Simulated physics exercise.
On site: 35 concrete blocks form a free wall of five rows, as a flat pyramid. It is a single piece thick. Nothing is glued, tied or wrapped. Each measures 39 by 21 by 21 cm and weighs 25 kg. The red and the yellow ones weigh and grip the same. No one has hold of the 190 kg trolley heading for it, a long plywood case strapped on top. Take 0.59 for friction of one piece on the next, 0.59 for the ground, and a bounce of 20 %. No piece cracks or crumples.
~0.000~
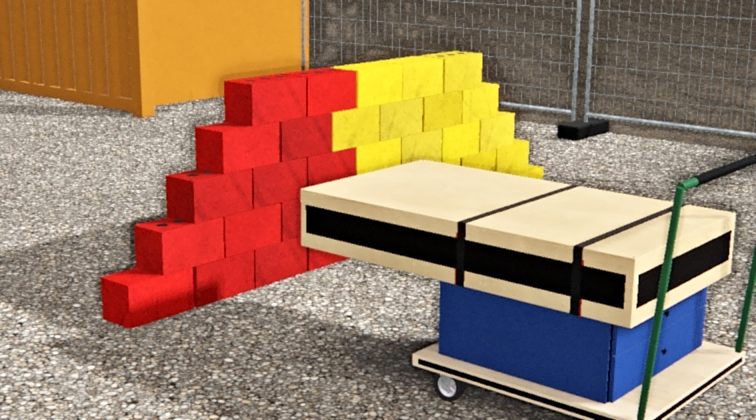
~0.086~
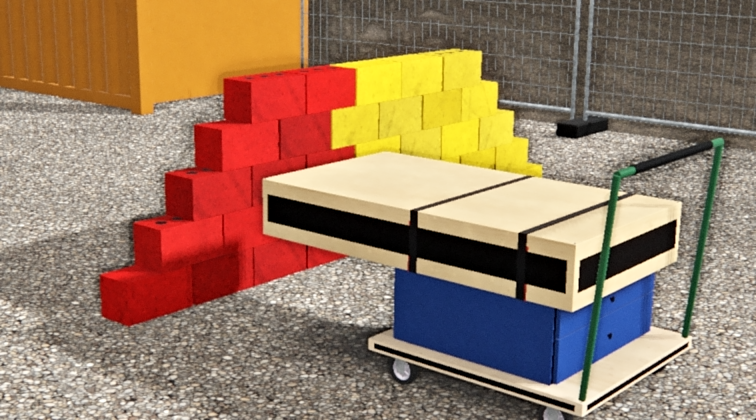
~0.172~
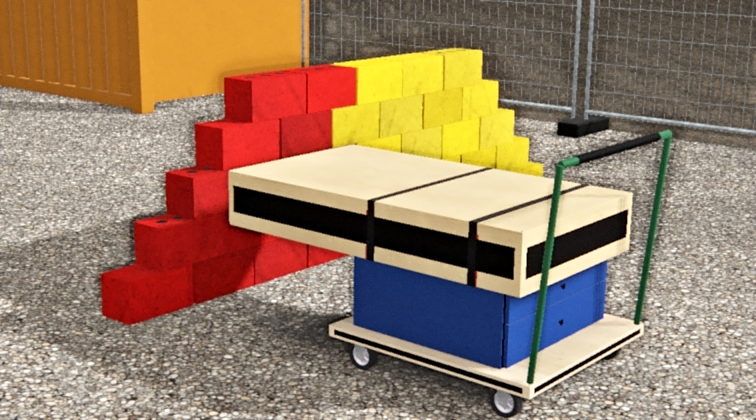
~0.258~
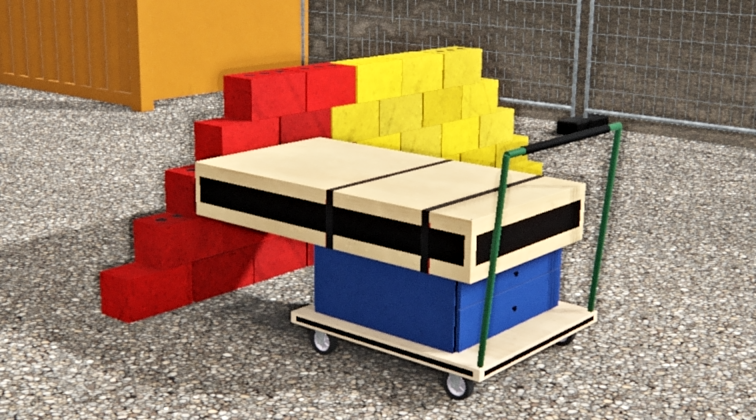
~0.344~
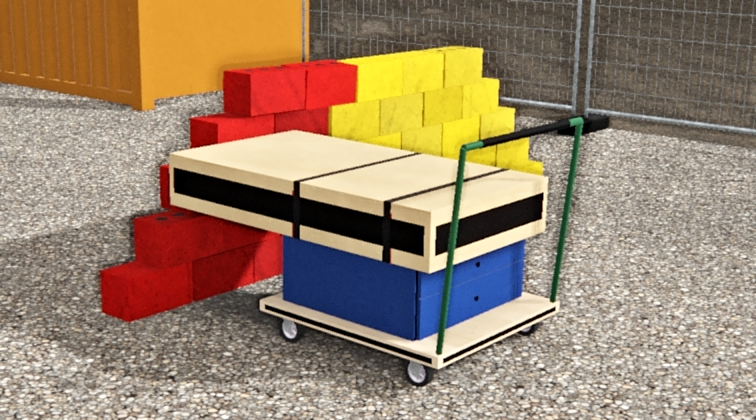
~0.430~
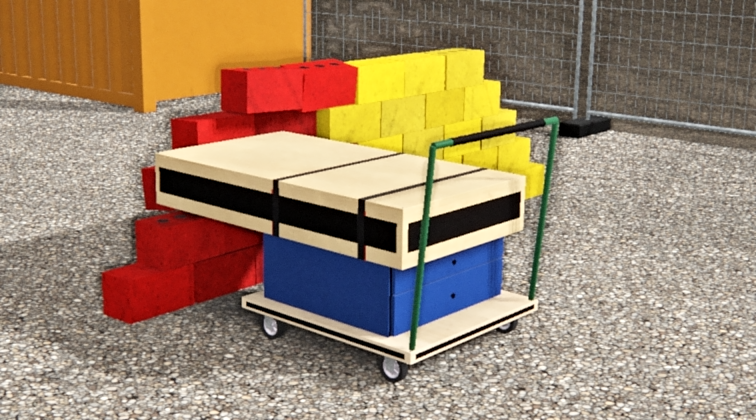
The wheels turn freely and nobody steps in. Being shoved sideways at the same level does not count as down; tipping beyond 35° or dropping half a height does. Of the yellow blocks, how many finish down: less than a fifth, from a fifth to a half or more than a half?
Ending down: Fewer than one in five.
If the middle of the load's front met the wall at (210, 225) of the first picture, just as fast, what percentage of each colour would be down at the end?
Then red 60, yellow 0 per cent.
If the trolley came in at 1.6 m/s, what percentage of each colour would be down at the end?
In that case red 40, yellow 0 per cent.
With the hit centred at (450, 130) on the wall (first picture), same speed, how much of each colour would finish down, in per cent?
Then red 0, yellow 50 per cent.
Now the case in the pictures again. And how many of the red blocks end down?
By colour: Red 5.
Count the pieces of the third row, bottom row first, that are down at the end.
2 from that row.
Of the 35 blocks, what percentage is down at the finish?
About 15 per cent.
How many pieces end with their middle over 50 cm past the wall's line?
Some 4 pieces.
Around 0.56 s, load 33 cm past the wall's line, still rolling; none of the 21 yellow blocks down (3 of 35 in all colours); top yellow block unmoved; top red block tipped 12°, 7 cm lower.
Around 0.80 s, load 60 cm past the wall's line, still rolling; none of the 21 yellow blocks down (4 of 35 in all colours); top yellow block unmoved; top red block 11 cm lower.
Around 1.38 s, load 71 cm past the wall's line, still rolling; none of the 21 yellow blocks down (5 of 35 in all colours); top yellow block unmoved; top red block 11 cm lower.
Finally (2.8 s), load 70 cm past the wall's line, stopped; none of the 21 yellow blocks down (5 of 35 in all colours); top yellow block unmoved; top red block 11 cm lower. That is 0 per cent. Seen by the last camera, middles, top yellow block near (452, 69), top red block near (193, 107).
